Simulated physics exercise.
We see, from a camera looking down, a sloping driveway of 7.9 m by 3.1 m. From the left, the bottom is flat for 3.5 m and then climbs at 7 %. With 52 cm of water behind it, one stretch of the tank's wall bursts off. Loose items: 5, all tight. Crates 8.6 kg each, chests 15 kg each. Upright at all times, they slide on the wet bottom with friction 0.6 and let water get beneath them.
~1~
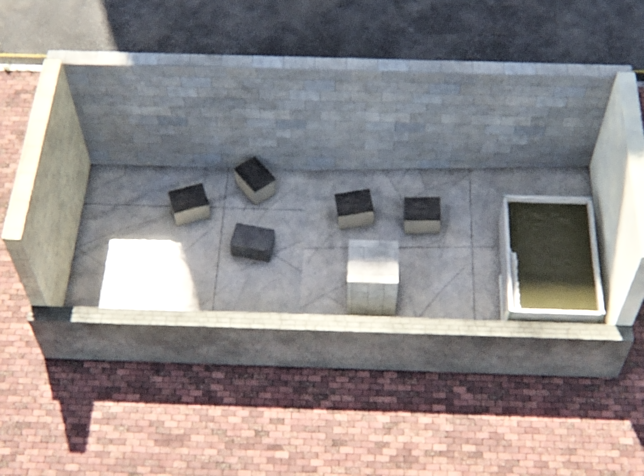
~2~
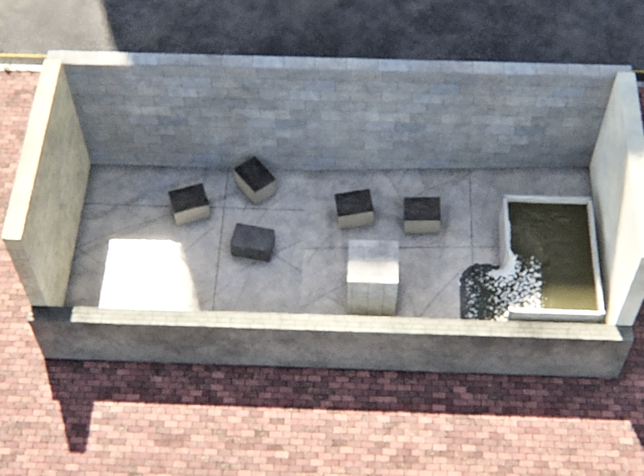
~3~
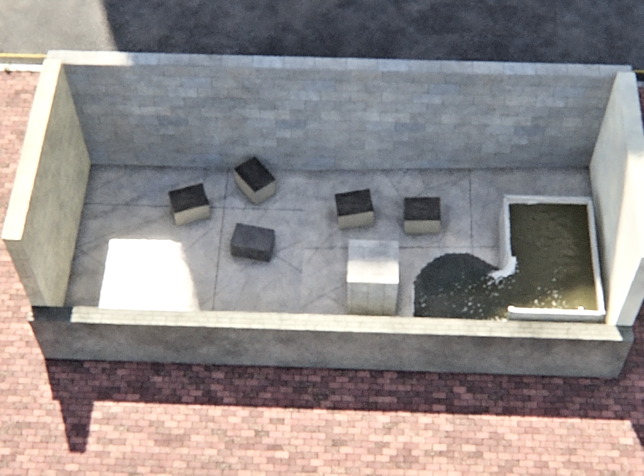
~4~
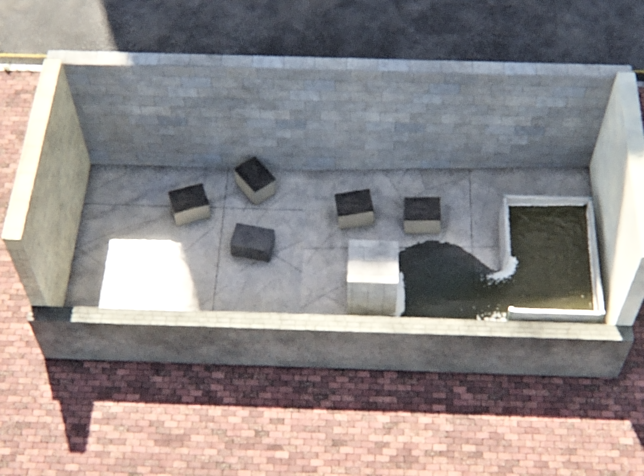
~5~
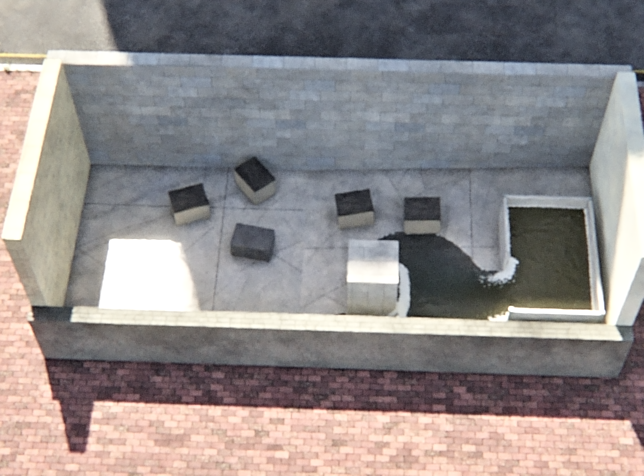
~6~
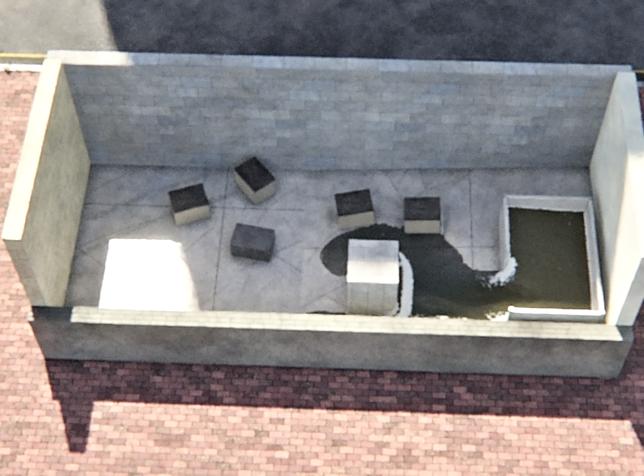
In a walled yard, dark water spills leftward from a tank and spreads around still blocks.
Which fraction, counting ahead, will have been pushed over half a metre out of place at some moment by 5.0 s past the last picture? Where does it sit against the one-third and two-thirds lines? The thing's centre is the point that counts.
On or over the two-thirds line.
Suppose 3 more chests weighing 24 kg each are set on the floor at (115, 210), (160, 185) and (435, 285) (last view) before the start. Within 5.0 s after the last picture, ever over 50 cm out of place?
Taking them in order, the first is below the mark, the second below the mark and the third above the mark.
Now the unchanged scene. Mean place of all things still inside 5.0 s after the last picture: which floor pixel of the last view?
Around (238, 236).
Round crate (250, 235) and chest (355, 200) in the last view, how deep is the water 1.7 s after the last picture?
Roughly 3 and 6 cm.
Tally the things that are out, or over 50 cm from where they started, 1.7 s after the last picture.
2.
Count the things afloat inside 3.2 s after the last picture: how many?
Of them, 2.
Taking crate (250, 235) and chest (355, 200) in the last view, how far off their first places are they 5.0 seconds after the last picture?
So you get 30 cm for the one named first, 200 cm for the other.
Then, 0.4 s after the last picture 0 of 5 are over 50 cm from their spots; 0 afloat.
Then, 1.7 s after the last picture 2 of 5 are over 50 cm from their spots; 0 afloat.
Then, 3.2 s after the last picture 3 of 5 are over 50 cm from their spots; 2 afloat.
Then, 5.0 s after the last picture 4 of 5 are over 50 cm from their spots, and 4 have been at some point; 4 afloat.
